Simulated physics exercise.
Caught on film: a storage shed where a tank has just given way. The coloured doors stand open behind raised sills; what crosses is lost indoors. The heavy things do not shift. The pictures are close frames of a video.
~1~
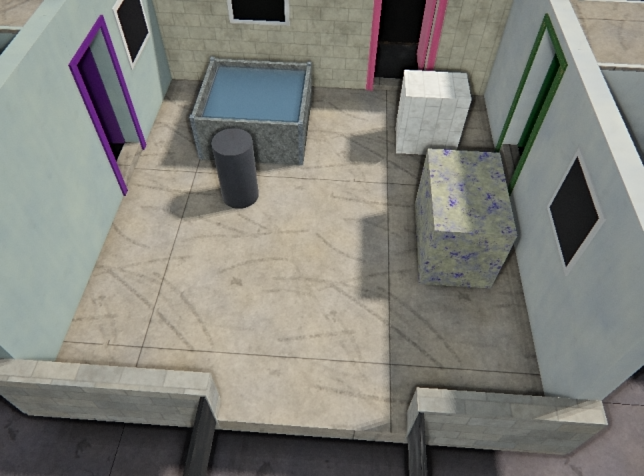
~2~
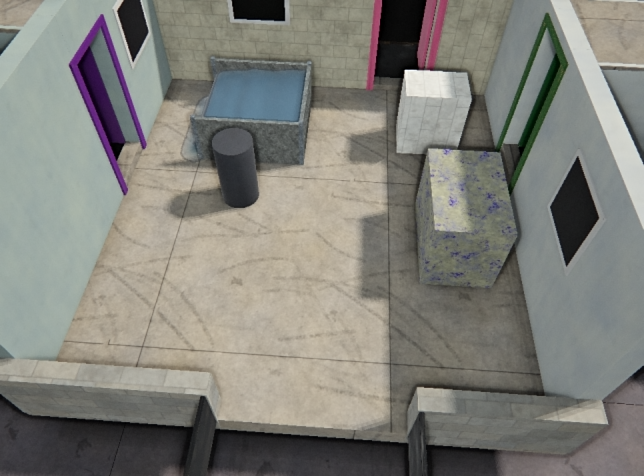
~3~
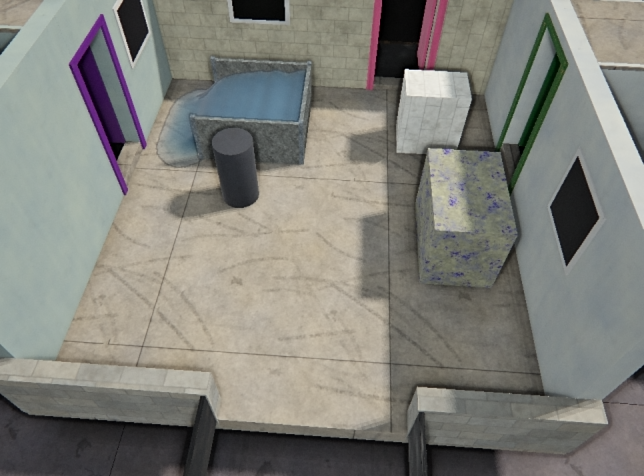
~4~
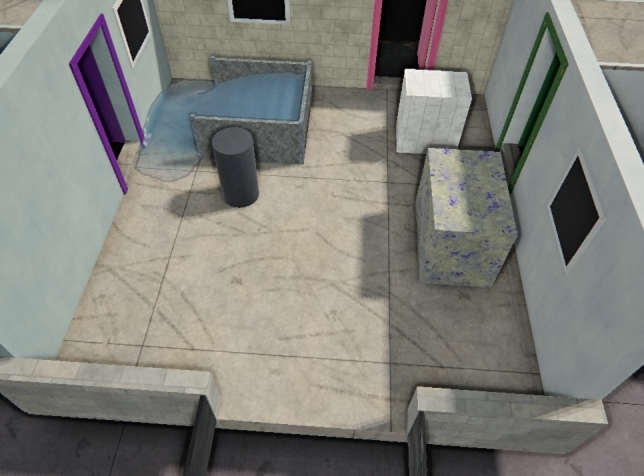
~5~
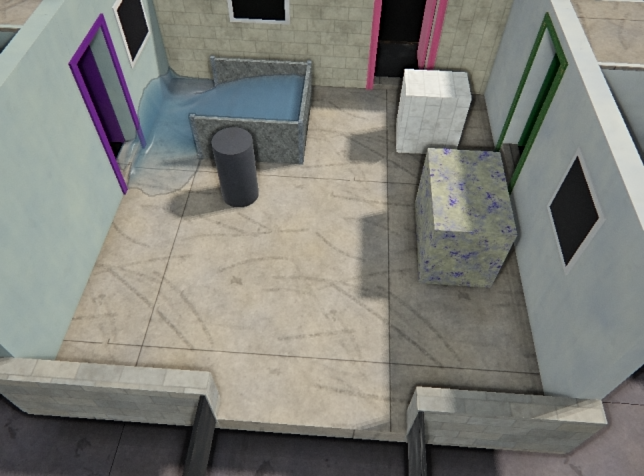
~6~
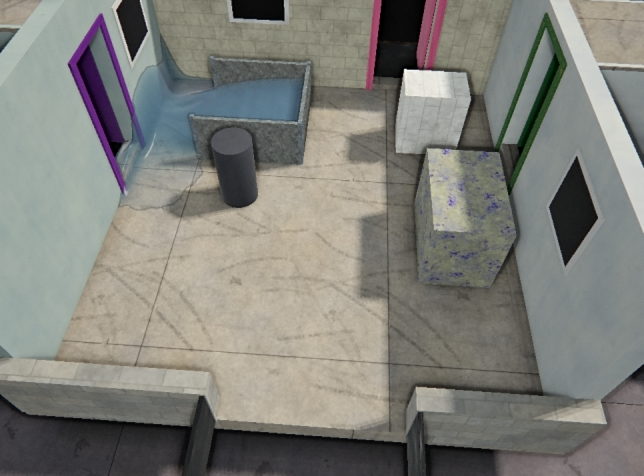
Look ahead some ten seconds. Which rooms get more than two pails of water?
One by one: The purple door floods; the green door holds within the limit; the pink door holds within the limit.
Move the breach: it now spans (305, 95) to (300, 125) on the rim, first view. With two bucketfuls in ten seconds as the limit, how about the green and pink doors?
The green door is under; the pink door is over.
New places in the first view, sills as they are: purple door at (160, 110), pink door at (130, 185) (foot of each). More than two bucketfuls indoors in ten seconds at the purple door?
My reading: Purple door takes more.
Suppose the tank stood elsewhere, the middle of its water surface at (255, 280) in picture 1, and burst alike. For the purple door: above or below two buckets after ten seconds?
In short: Purple keeps below it.
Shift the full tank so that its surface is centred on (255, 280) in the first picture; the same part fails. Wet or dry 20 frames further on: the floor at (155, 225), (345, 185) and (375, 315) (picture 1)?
One after the other: Awash, clear, dry.
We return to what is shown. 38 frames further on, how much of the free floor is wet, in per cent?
Roughly 80 per cent.
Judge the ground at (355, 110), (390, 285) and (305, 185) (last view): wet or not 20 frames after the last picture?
One after the other: Covered, no water, dry.
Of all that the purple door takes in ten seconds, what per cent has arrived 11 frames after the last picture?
Close to 90 %.
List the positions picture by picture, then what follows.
The water tank at (254, 94) is whole and still, in the first frame.
The front is at a hidden place, out from the gap at (211, 114), in the second frame.
Water pours out at (211, 116) and has run to (194, 93), in the third frame.
The front is at (169, 87), out from the gap at (211, 117), in the fourth frame.
Water pours out at (211, 118) and has run to (129, 185), in the fifth frame.
The front is at (121, 203), out from the gap at (211, 118), in the sixth frame.
A moment on, water covers 15 % of the floor; the purple door over two buckets in, the green door not reached, the pink door not reached.
Next, water covers 35 % of the floor; the purple door over two buckets in, the green door not reached, the pink door wet at the sill, nothing in.
Then, water covers 55 % of the floor; the purple door over two buckets in, the green door wet at the sill, nothing in, the pink door wet at the sill, nothing in.
Later, water covers 80 % of the floor; the purple door over two buckets in, the green door wet at the sill, nothing in, the pink door wet at the sill, nothing in.
In the end, water covers 95 % of the floor; the purple door over two buckets in, the green door wet at the sill, nothing in, the pink door wet at the sill, nothing in.
